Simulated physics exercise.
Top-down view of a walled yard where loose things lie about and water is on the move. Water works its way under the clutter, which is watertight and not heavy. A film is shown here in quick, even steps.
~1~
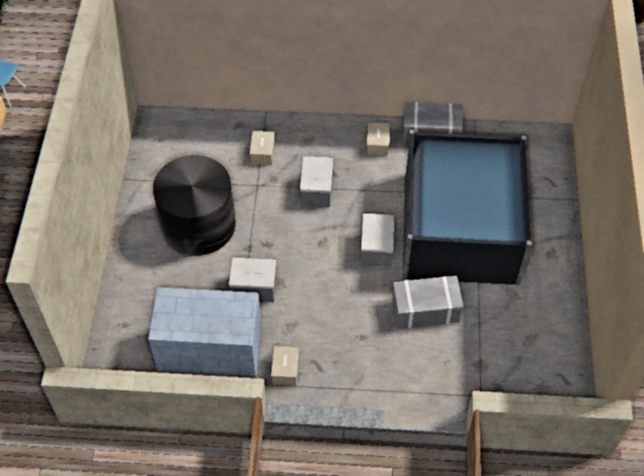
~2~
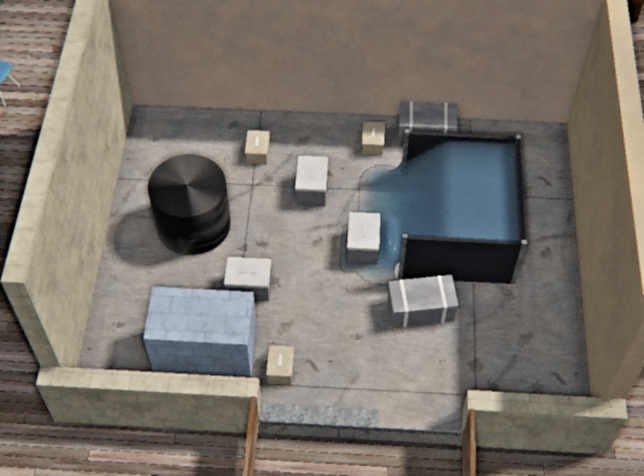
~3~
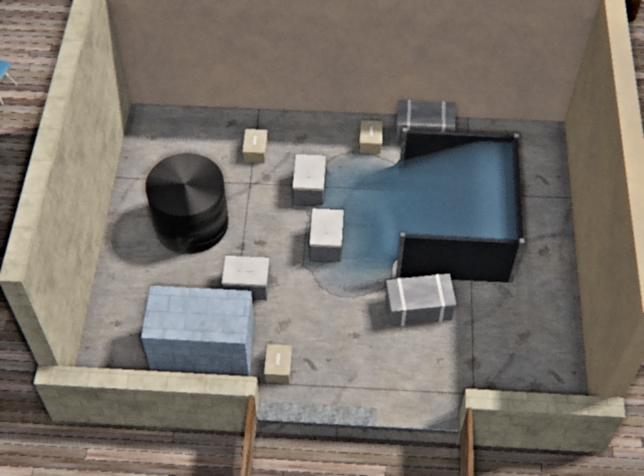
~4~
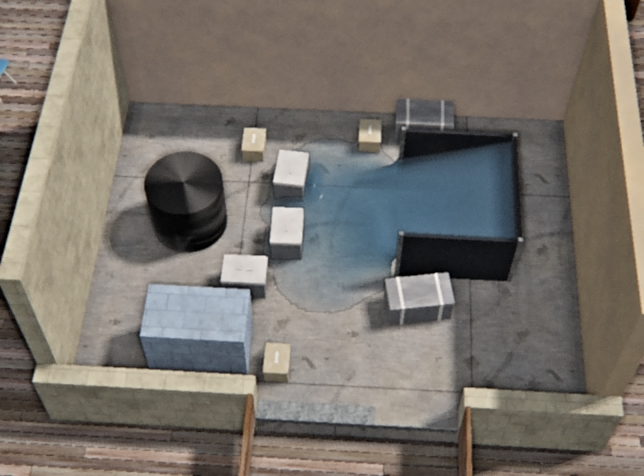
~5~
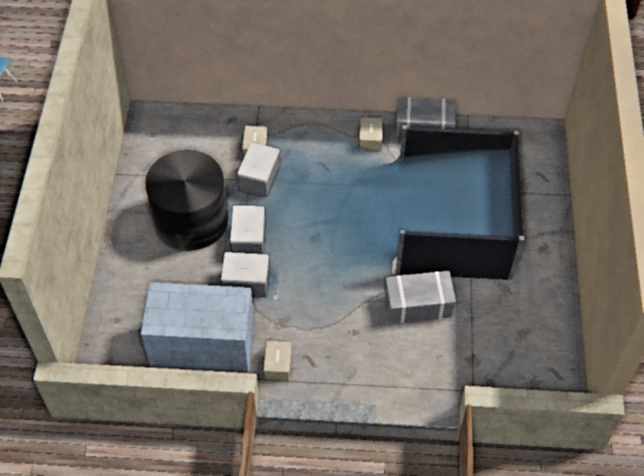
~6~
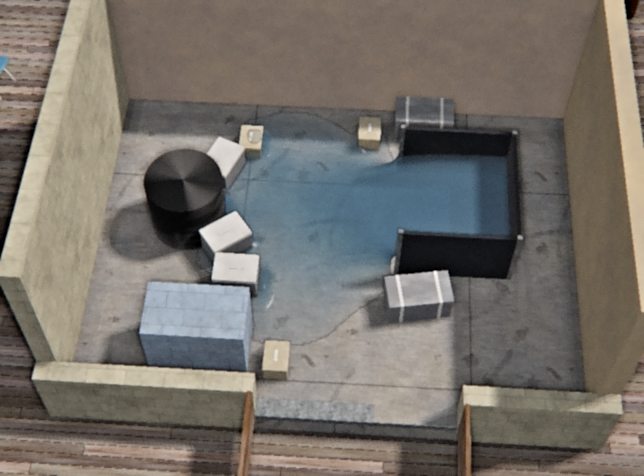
In a walled yard, water spreads leftward from an open-sided dark tank across the grey floor, pushing first one pale chest and then another left toward a black cylinder, while a third near the blue block shifts slightly.
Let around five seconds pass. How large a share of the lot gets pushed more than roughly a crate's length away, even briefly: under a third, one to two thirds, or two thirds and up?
The things swept well aside make up a third to two thirds.
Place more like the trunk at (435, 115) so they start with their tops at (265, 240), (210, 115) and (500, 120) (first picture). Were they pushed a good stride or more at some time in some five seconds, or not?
Listed in order: Displaced, displaced, then hardly budges.
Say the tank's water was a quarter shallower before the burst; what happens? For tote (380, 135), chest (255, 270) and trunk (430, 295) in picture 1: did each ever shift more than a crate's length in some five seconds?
Answers, in the order asked: Stayed within the threshold, went past the threshold, stayed within the threshold.
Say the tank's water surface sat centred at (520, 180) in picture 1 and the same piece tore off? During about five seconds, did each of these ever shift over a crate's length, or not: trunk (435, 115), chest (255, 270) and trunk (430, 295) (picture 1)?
Taking them in turn: Kept near its start; got sent well off; kept near its start.
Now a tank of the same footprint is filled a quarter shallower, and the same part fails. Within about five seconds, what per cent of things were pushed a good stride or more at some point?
That comes to 60 % of the lot.
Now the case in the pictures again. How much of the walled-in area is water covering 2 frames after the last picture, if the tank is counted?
About 45 in a hundred.
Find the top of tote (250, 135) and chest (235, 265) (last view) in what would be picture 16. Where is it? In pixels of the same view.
Roughly (147, 98) and (100, 306).
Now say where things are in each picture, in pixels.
In the first frame, a chest at (378, 232) rests on the ground; a chest at (317, 173), on the bottom; 0 of 8 have shifted.
In the second frame, a chest at (364, 230) rests on the ground, close to its start; a chest at (312, 173) rests on the ground; 1 of 8 have shifted.
In the third frame, a chest at (327, 227) rests on the ground, a stride from its start; a chest at (310, 171), on the bottom; 1 of 8 have shifted.
In the fourth frame, a chest at (287, 225) rests on the ground, a stride from its start; a chest at (291, 167) rests on the ground, close to its start; 2 of 8 have shifted.
In the fifth frame, a chest at (248, 224) rests on the ground, far from its start; a chest at (259, 161), on the bottom, a stride from its start; 2 of 8 have shifted.
In the sixth frame, a chest at (225, 231), on the bottom, far from its start; a chest at (222, 156), on the bottom, a stride from its start; 3 of 8 have shifted.
A moment on, 4 of 8 are well off their spots; 0 afloat.
Next, 4 of 8 are well off their spots; 3 afloat.
Later, 5 of 8 are well off their spots; 4 afloat.
In the end, 4 of 8 are well off their spots, and 5 have been at some point; 4 afloat.
